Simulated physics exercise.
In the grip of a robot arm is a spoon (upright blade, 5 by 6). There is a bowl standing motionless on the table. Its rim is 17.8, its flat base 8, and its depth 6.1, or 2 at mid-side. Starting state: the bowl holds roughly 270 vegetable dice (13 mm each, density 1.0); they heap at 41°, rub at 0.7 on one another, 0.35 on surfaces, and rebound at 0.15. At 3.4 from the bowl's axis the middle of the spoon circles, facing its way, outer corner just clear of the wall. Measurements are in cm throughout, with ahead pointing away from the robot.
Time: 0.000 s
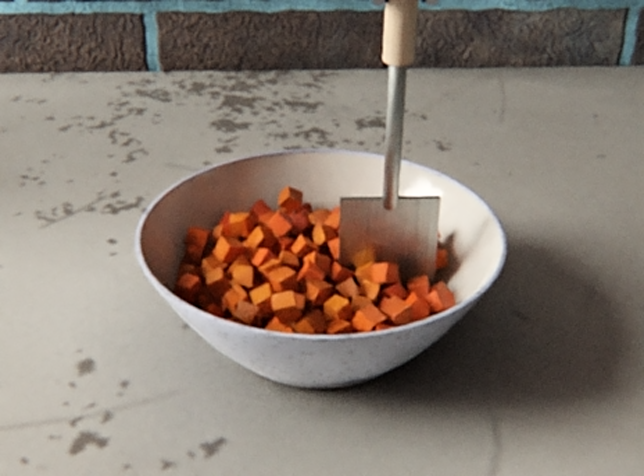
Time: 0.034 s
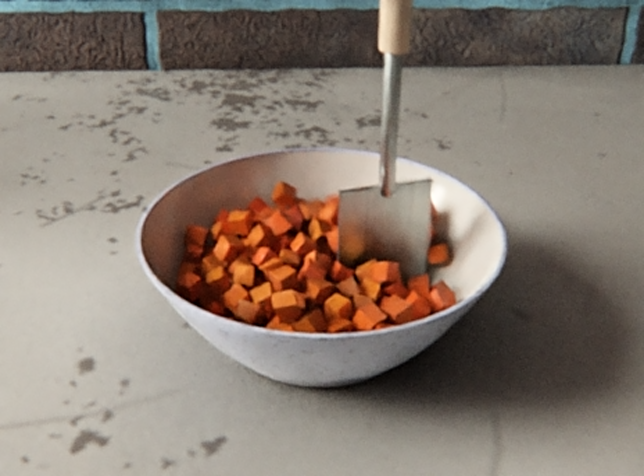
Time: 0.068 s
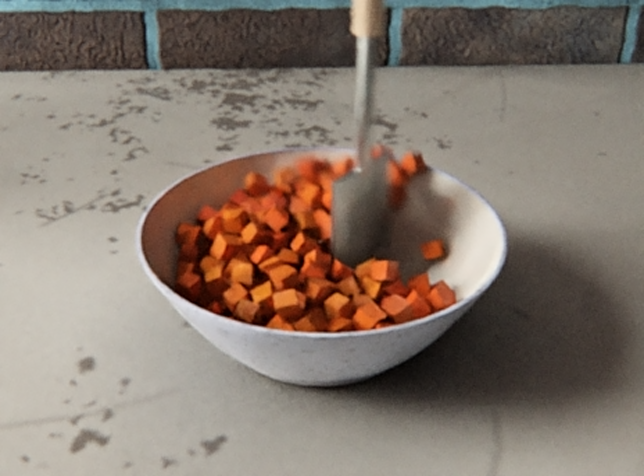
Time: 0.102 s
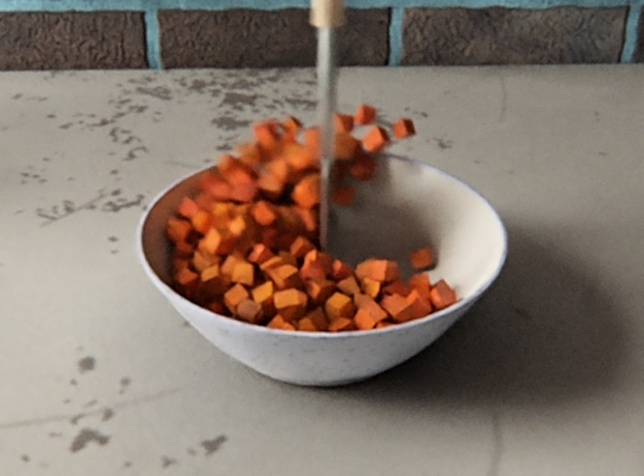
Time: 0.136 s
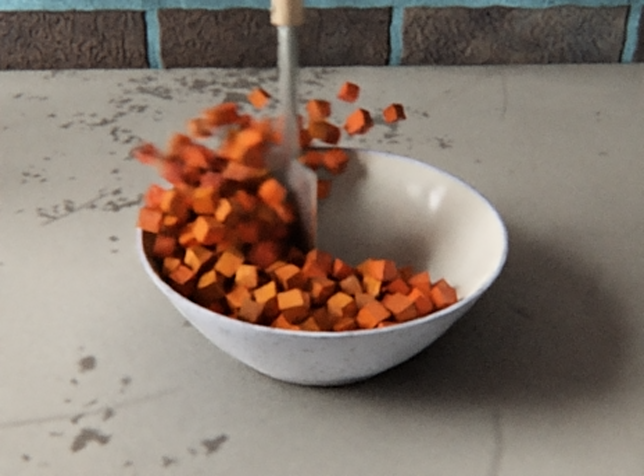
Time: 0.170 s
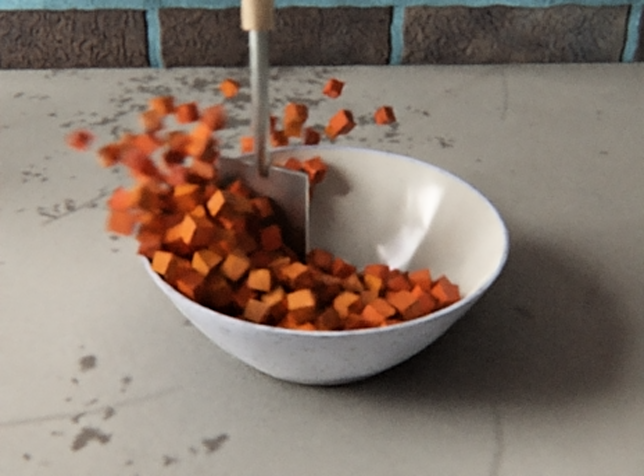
On a grey tabletop, a flat metal blade sweeping leftward through a white bowl of orange cubes, flinging some over the rim.
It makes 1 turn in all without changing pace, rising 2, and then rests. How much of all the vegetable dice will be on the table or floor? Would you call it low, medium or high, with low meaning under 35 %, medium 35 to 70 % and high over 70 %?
I would call it medium, 35 to 70 %.
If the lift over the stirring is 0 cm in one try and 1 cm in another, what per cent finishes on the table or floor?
I'd reckon around 45 and 45 per cent.
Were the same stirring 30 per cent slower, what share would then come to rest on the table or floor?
Then roughly 25 per cent.
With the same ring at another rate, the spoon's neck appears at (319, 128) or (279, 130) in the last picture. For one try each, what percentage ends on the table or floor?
About 20 % for one try and about 35 % for the other, in order.
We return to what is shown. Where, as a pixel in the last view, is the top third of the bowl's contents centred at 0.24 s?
Near (273, 286).
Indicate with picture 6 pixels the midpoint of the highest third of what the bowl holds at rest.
The centre sits around (374, 232) in the last picture.
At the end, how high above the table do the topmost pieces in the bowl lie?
About 6.0 cm.
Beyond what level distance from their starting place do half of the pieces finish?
Near 10 cm.
After 0.24 s, 227° round, highest piece 12 above the table; 202 in the bowl, 15 on the table or floor, 49 in flight or on the tool.
After 0.32 s, 302° round, highest piece 11 above the table; 173 in the bowl, 38 on the table or floor, 55 in flight or on the tool.
After 0.56 s, 0° round, highest piece 6 above the table; 154 in the bowl, 112 on the table or floor.
After 1.26 s, 0° round, highest piece 6 above the table; 154 in the bowl, 112 on the table or floor.
At rest, 154 in the bowl, 112 on the table or floor. That is 42 % on the table or floor.
